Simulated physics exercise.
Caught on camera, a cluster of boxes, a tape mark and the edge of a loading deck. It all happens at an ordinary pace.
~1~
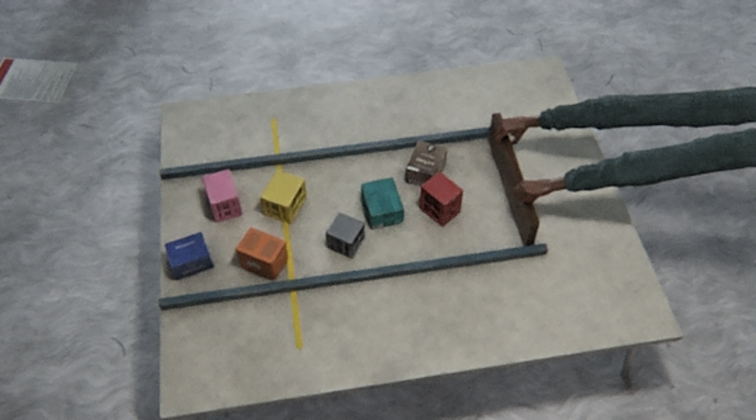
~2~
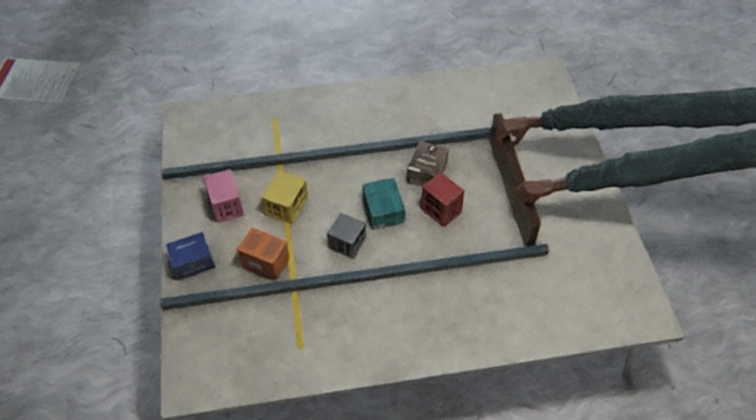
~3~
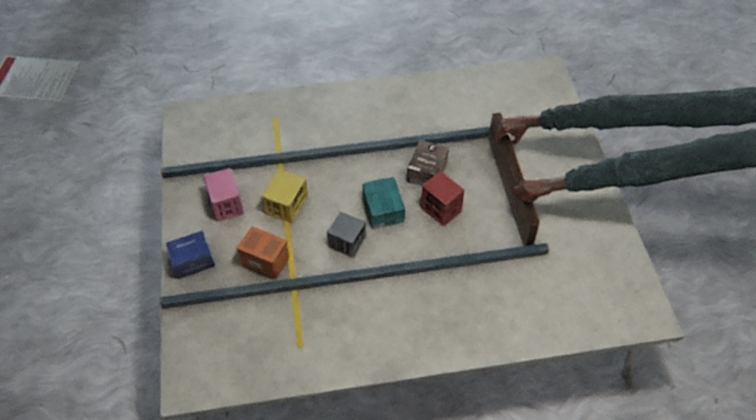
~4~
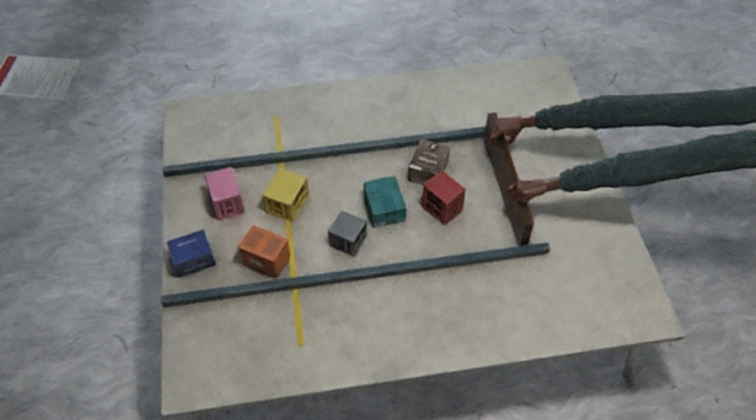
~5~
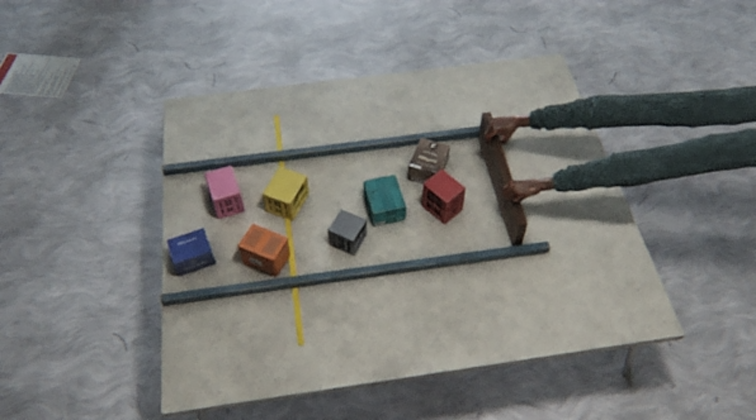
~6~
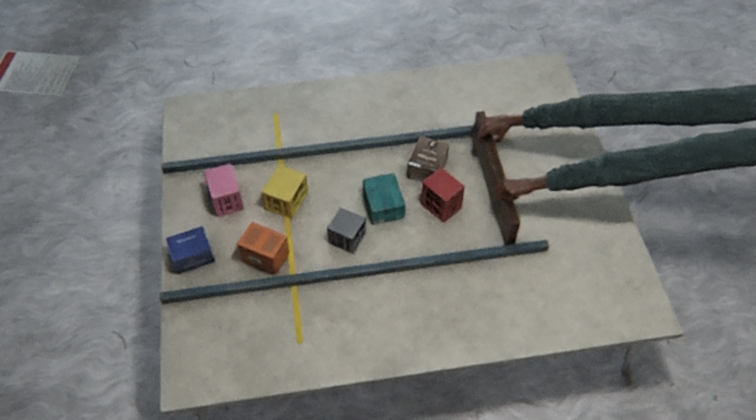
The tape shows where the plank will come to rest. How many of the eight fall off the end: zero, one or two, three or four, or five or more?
Outcome: The number that fall off is zero.
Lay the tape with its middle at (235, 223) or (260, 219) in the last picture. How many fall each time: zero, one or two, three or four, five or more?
The falls would be 1 or 2; not one.
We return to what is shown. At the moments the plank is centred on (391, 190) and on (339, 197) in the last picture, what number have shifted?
First 4, then 5.
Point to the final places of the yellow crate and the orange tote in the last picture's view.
First (231, 184), then (238, 262).
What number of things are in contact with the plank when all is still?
3 of them.
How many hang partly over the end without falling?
The number is 0.
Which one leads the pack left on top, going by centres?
That is the blue box.
Early on, none off yet; blue box at rest near (190, 250); pink crate at rest near (224, 190); orange tote at rest near (264, 249).
A while later, none off yet; blue box at rest near (190, 250); pink crate at rest near (224, 190); orange tote moving near (262, 251).
Finally, the number that fall off is zero.
